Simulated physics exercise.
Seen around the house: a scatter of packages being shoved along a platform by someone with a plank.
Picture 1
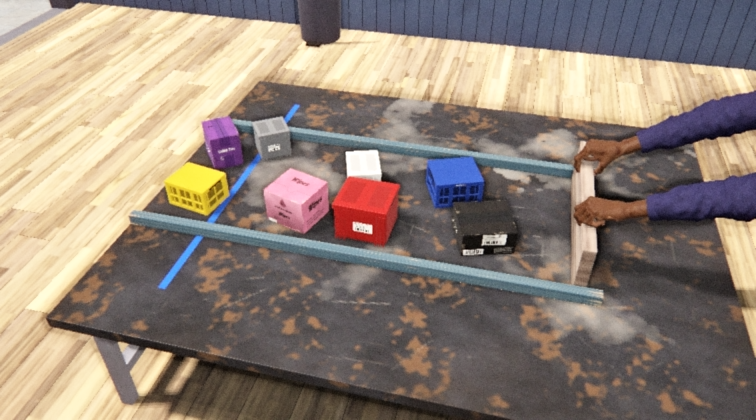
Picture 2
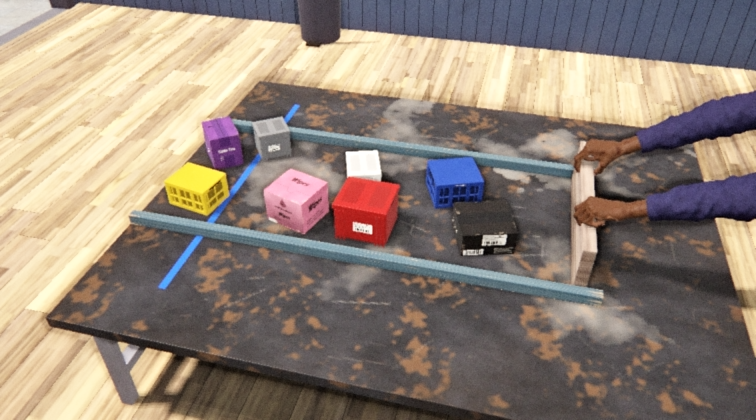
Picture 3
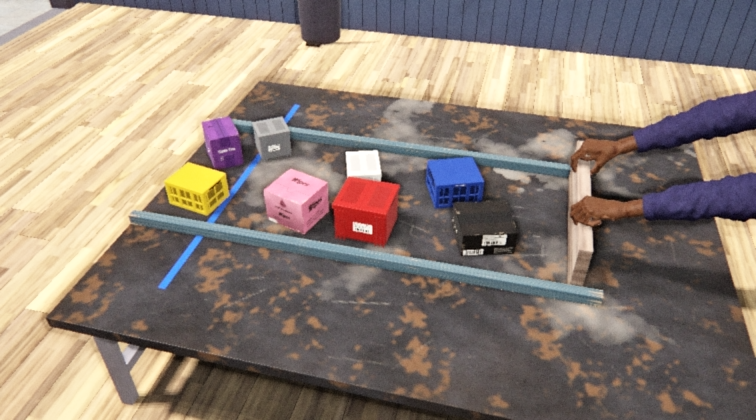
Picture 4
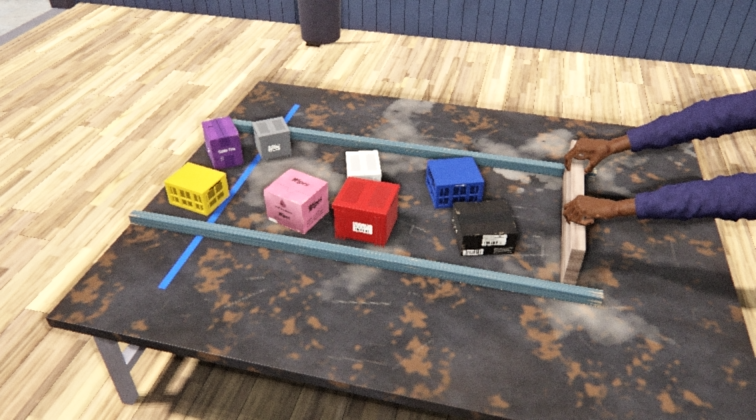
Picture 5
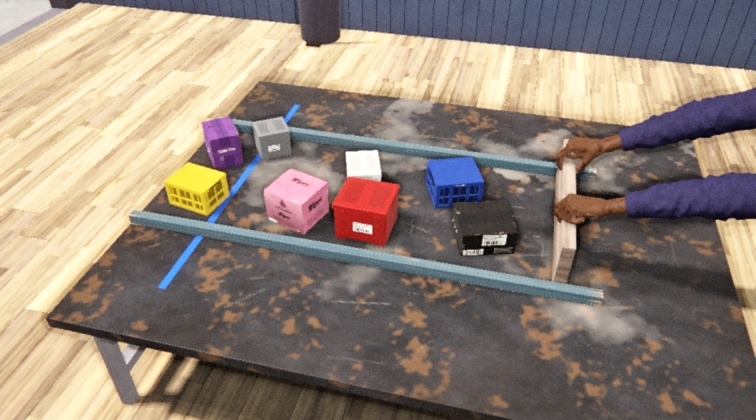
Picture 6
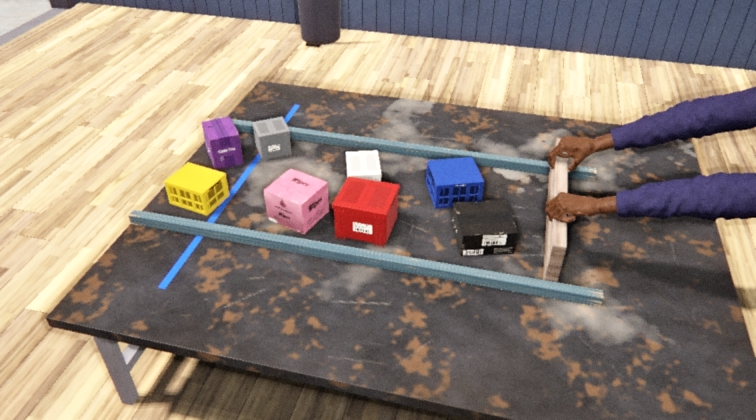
The clip shows eight coloured crates and boxes between two rails on a dark, worn tabletop, with blue tape at left. Two hands slide a plank a short way left from the right end, while the containers stay still.
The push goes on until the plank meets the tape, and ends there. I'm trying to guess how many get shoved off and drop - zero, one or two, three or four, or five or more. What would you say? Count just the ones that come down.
It ends with three or four down.
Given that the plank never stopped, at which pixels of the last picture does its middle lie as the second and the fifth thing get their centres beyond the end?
I'd say close to (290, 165), then close to (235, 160).
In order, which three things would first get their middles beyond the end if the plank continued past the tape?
Yellow crate, pink box, purple parcel.
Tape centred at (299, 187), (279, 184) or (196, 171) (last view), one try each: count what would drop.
Ground tally per try: 1 / 2 / 8.
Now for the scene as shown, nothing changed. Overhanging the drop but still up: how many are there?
You'd get 3.
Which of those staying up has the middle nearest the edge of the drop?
It would be the red tote.
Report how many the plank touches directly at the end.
Counting them up gives 2.
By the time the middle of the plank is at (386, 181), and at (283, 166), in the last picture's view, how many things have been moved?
That gives 5 for the first and 8 for the second.
Early on, none off yet; purple parcel at rest near (223, 143); yellow crate at rest near (197, 189); grey tote at rest near (272, 139).
Finally, the number that fall off is three or four; lost, pink box, yellow crate and purple parcel.
